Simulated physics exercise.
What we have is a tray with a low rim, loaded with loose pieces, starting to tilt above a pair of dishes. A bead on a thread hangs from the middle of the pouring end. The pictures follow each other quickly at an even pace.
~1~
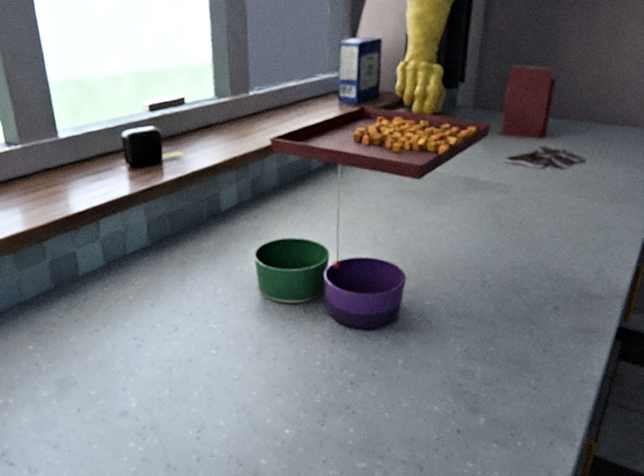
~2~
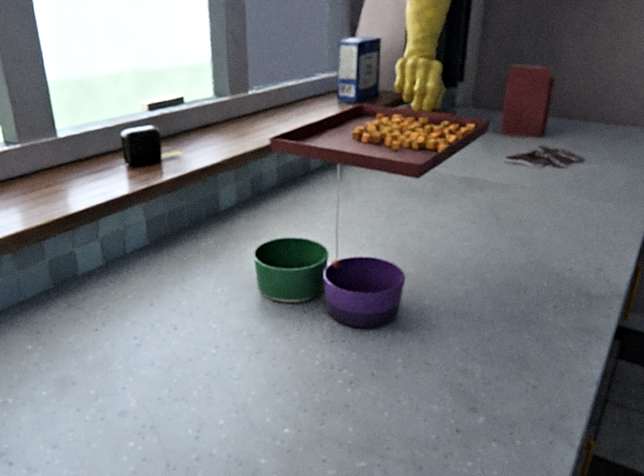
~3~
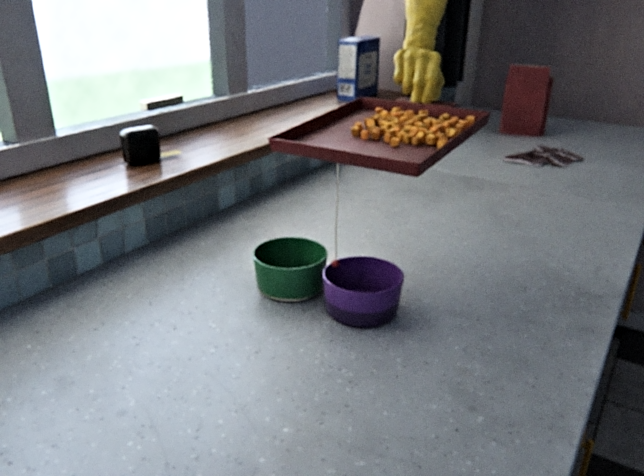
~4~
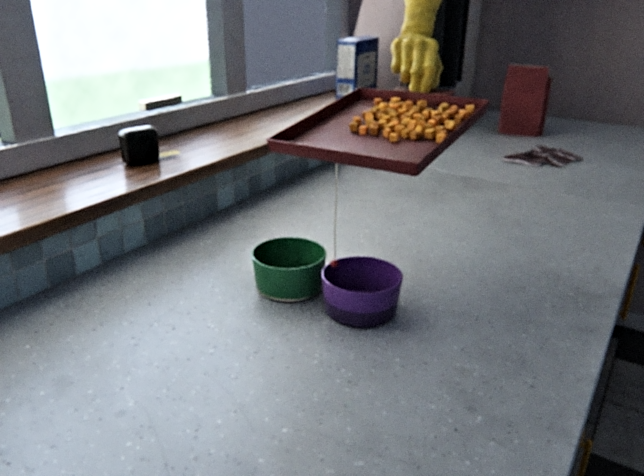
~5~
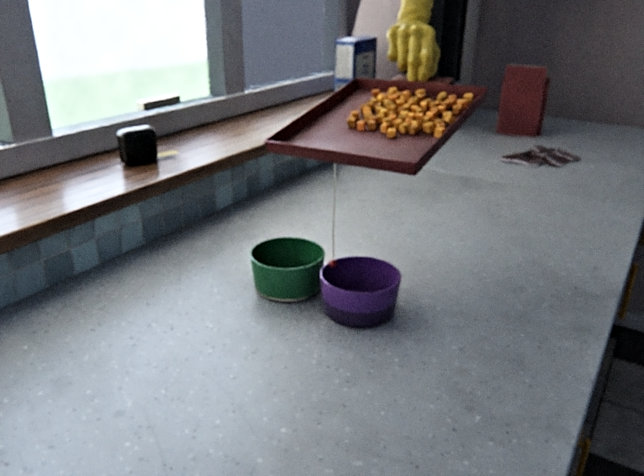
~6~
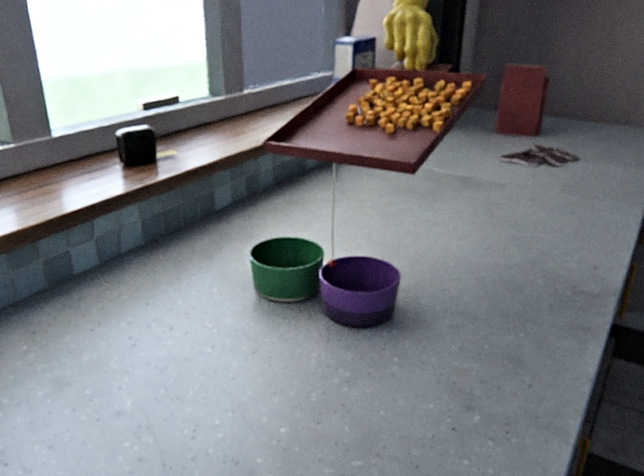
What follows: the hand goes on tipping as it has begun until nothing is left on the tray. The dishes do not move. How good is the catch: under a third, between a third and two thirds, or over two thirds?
The two hold under a third of the load.
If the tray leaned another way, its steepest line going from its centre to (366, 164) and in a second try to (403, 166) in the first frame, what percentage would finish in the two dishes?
Roughly 0 per cent, and 20 per cent.
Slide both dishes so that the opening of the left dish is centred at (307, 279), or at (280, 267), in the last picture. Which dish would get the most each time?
At the first place the dish on the left, at the second the left dish.
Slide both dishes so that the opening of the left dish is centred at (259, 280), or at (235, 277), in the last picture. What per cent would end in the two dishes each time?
In turn 80 and 70 in a hundred.
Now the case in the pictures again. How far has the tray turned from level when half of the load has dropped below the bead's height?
Around 115° of tilt.
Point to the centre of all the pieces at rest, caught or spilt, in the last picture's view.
At about (269, 335).
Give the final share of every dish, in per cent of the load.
Left dish near 0 in a hundred; right dish near 0.
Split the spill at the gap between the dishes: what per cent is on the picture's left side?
Near 80 %.
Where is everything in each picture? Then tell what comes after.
In the first frame, corners of the pouring end at (273, 138) and (420, 164), level; middle of the load at (407, 135), croutons; left dish at (270, 282); right dish at (344, 306); bead on its thread at (337, 265).
In the second frame, corners of the pouring end at (272, 137) and (419, 163), level; middle of the load at (406, 132).
In the third frame, corners of the pouring end at (271, 137) and (418, 162), tipped barely, lowest at the left corner; middle of the load at (405, 127).
In the fourth frame, corners of the pouring end at (269, 139) and (417, 162), tipped a little, lowest at the left corner; middle of the load at (404, 119).
In the fifth frame, corners of the pouring end at (267, 140) and (414, 161), tipped a little, lowest at the left corner; middle of the load at (402, 112).
In the sixth frame, corners of the pouring end at (266, 141) and (413, 161), tipped clearly, lowest at the left corner; middle of the load at (401, 104); left dish at (265, 280); right dish at (340, 305).
Soon after the last picture, tray tipped steeply; nearly all on the tray; a small part in the air.
A little later, tray tipped right over; nearly all on the tray; a small part outside both.
Later still, tray tipped past a quarter turn; a stray few in the left dish; nearly all outside both.
At rest, tray tipped past a quarter turn; none in the right dish; a stray few in the left dish; nearly all outside both.
